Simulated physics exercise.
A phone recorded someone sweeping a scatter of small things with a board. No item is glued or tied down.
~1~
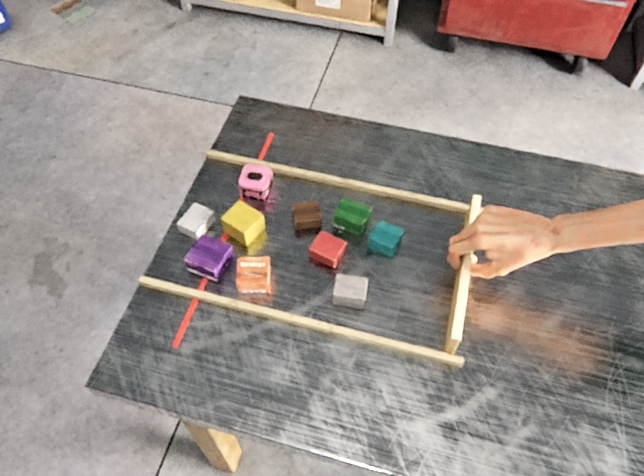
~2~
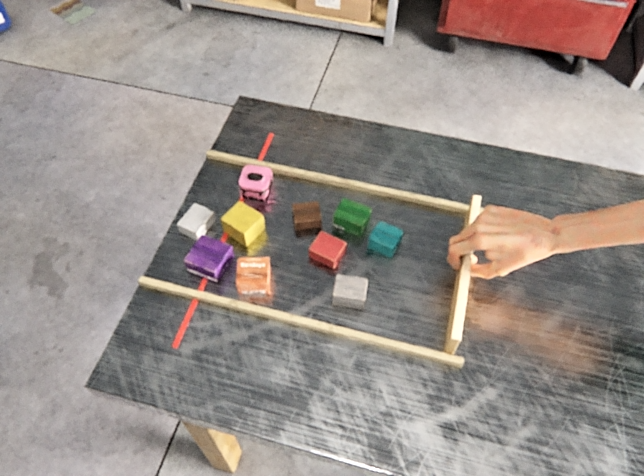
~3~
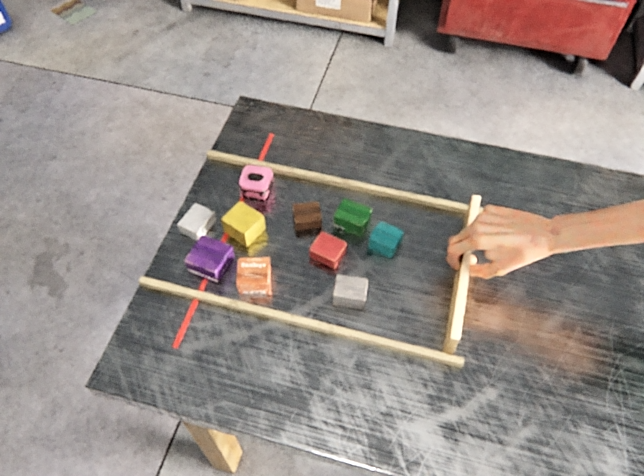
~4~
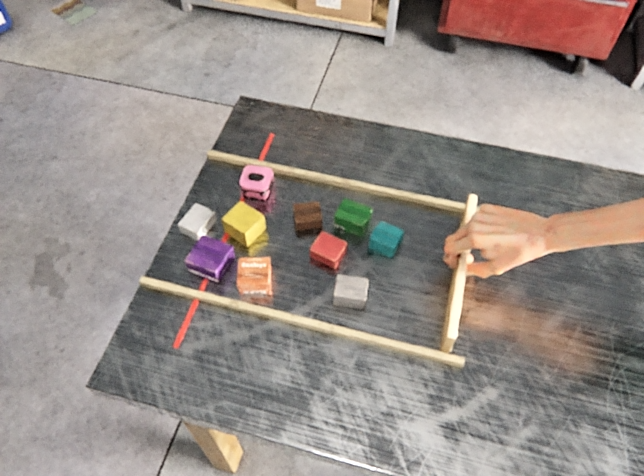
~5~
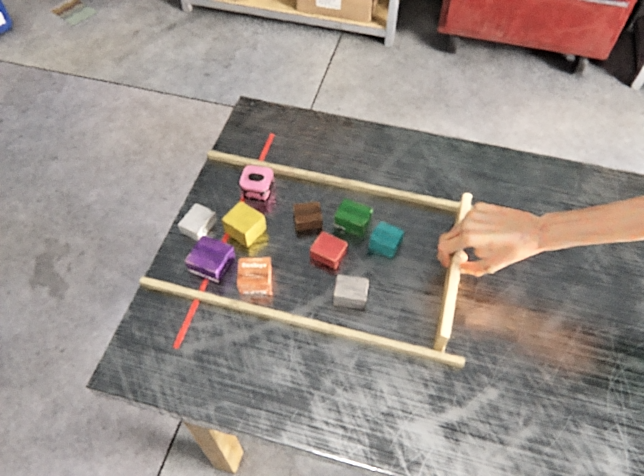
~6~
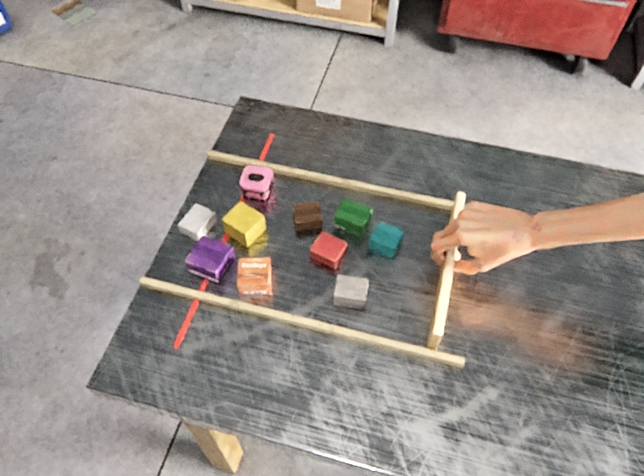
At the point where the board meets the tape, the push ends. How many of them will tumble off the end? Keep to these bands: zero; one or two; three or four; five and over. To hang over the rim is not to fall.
That gives one or two.
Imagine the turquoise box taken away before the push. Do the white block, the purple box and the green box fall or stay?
White block down, purple box down, green box still up.
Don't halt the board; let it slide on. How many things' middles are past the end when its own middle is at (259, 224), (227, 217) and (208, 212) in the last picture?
Per position: 0 / 2 / 6.
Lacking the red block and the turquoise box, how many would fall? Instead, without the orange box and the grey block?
In order, the numbers are 1 and 1.
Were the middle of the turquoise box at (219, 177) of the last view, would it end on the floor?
From that start the object is safe.
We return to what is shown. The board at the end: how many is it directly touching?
The figure is 4.
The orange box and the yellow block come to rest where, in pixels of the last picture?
The orange box finishes at (167, 254); the yellow block finishes at (187, 213).
Early on, none off yet; white block at rest near (198, 222); purple box at rest near (211, 259); pink case at rest near (257, 184).
A while later, none off yet; white block travelled a little near (188, 222); purple box travelled about its own width near (168, 249); pink case travelled about its own width near (240, 178).
Finally, the number that fall off is one or two; lost, purple box and white block.
